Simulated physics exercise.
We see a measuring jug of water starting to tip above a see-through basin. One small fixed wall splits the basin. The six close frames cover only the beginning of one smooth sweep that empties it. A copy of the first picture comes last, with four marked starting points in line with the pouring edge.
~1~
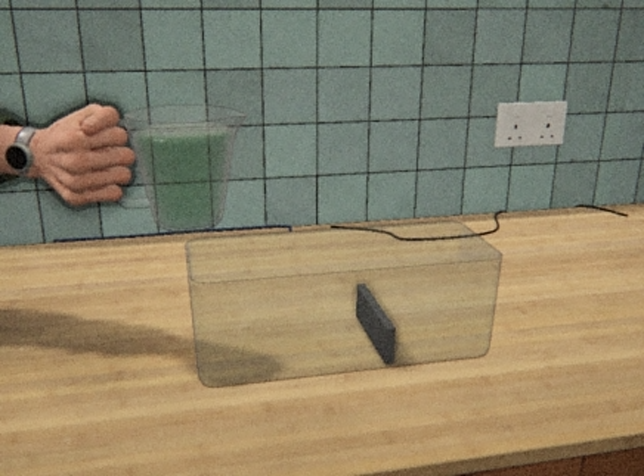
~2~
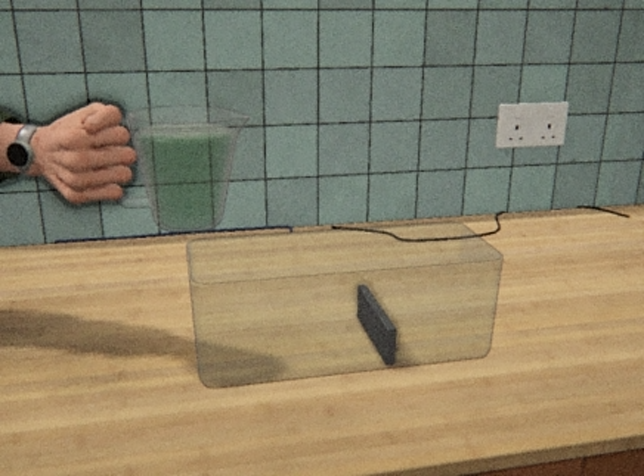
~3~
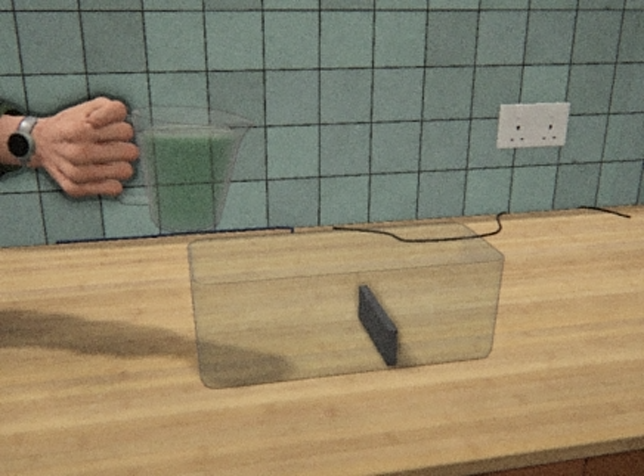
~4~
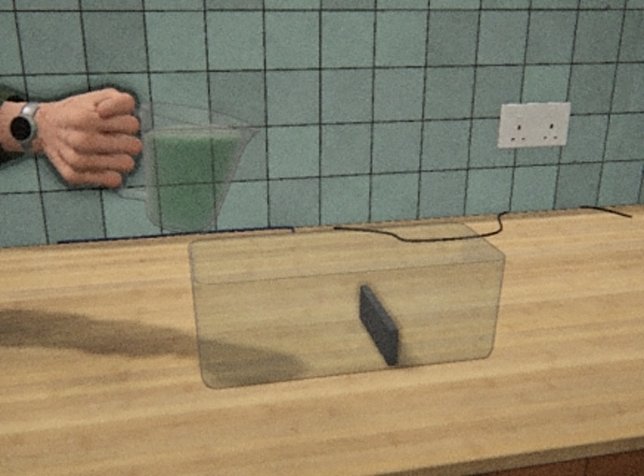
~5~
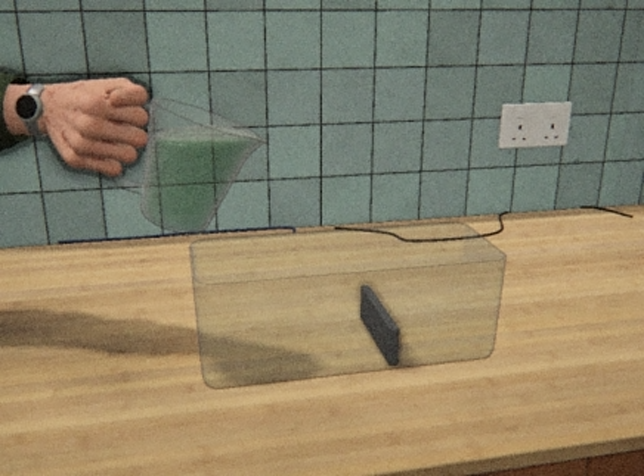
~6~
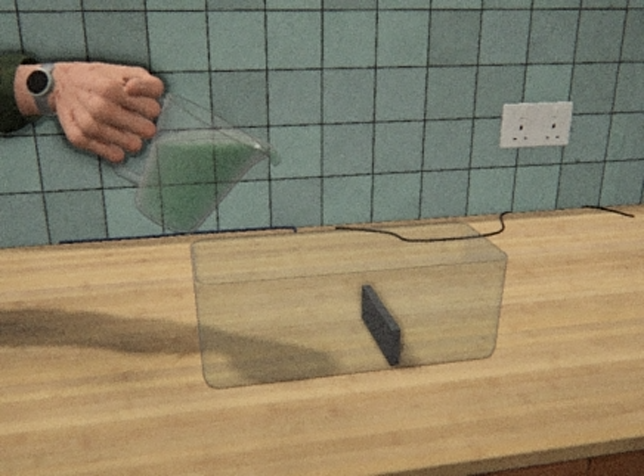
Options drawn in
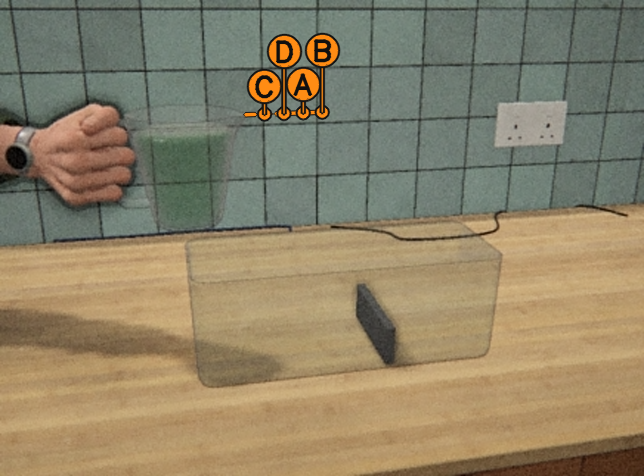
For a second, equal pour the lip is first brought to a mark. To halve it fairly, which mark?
Spot B.
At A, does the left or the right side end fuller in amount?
The left side.
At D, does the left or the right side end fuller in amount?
The left side.
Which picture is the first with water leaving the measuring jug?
Picture 6.
On the marked copy, A at (303, 112); B at (322, 112); C at (264, 114); D at (284, 113).
With A, about 81 % ends left of the wall and 18 % right of it.
With B, about 53 % ends left of the wall and 46 % right of it.
With C, about 96 % ends left of the wall and 4 % right of it.
With D, about 95 % ends left of the wall and 4 % right of it.
